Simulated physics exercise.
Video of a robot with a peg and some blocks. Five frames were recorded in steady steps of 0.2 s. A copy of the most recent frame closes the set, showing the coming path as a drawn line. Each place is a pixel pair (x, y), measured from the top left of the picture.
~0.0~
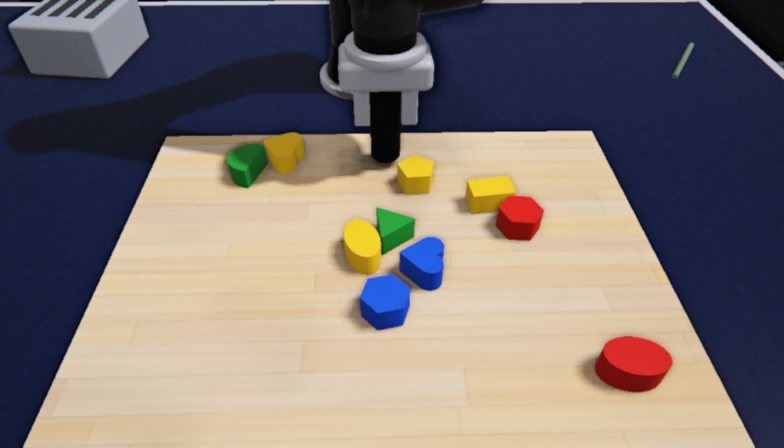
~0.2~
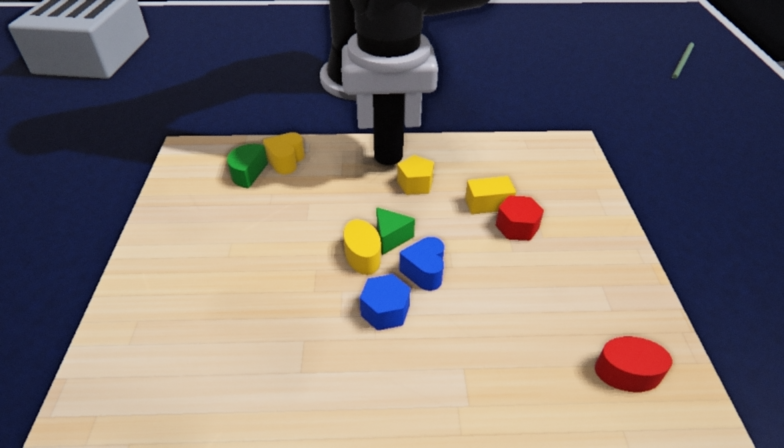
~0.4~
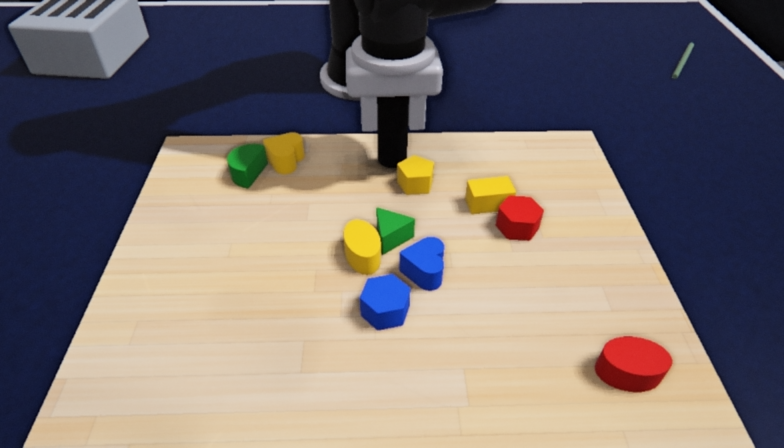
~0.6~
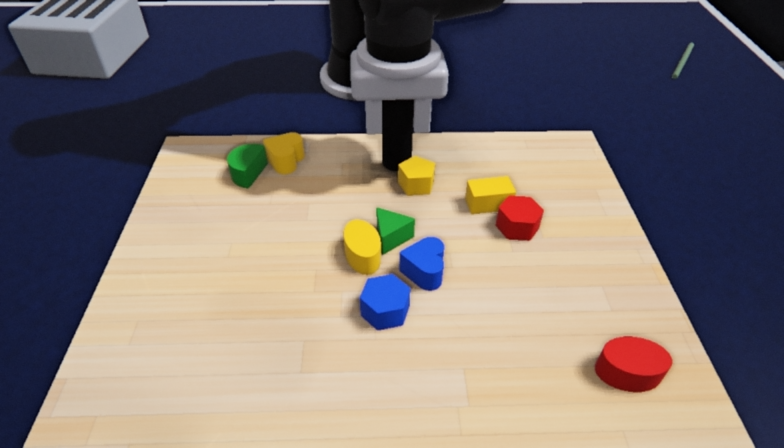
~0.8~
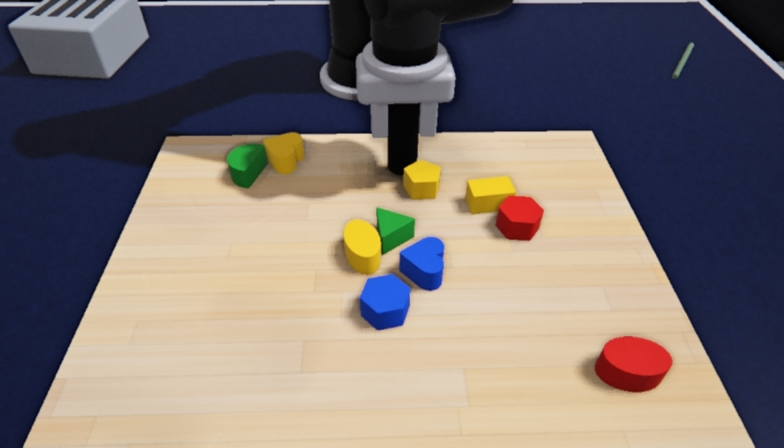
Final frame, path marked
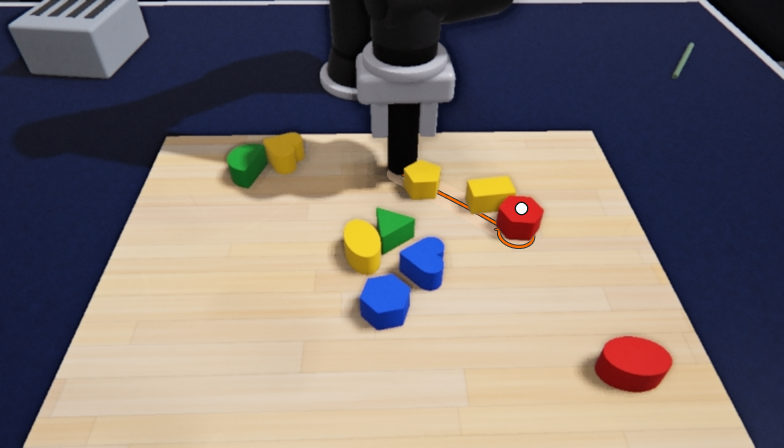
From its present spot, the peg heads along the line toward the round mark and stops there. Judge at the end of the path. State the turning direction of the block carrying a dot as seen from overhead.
From the top: Clockwise.
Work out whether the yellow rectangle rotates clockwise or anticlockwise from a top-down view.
Anticlockwise.
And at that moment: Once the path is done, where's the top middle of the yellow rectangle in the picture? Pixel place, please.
Near (531, 193).
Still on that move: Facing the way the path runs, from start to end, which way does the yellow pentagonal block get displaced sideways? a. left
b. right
b: Right.
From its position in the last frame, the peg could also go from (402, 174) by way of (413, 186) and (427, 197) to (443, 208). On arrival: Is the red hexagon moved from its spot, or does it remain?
It stays.
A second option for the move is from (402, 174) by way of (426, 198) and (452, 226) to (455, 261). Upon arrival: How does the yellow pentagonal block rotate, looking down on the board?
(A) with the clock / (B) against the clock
B (against the clock)
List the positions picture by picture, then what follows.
In the first picture, peg tip at (386, 155); block tops, green triangular block at (391, 220); yellow pentagonal block at (417, 166); yellow rectangle at (492, 186); red hexagon at (522, 208).
In the second picture, peg at (389, 158); blocks unchanged.
In the third picture, peg at (392, 160); blocks unchanged.
In the fourth picture, peg at (397, 164); blocks unchanged.
In the fifth picture, peg at (402, 167); green triangular block at (391, 220); yellow pentagonal block at (423, 171); yellow rectangle at (492, 186); red hexagon at (522, 208).
Path on the board, straight from (402, 174) to (516, 235); the dot is on the red hexagon.
On the path given first. One third of the way, peg at (439, 186); yellow pentagonal block at (455, 194), turned 25° clockwise.
Two thirds of the way, peg at (477, 205); yellow pentagonal block at (477, 217), turned 65° clockwise; yellow rectangle at (518, 190), turned 45° anticlockwise; red hexagon at (540, 215), turned 25° clockwise.
At the end, peg at (518, 228); green triangular block in place; yellow pentagonal block at (480, 223), turned 80° clockwise; yellow rectangle at (531, 193), turned 105° anticlockwise; red hexagon at (559, 222), turned 40° clockwise.
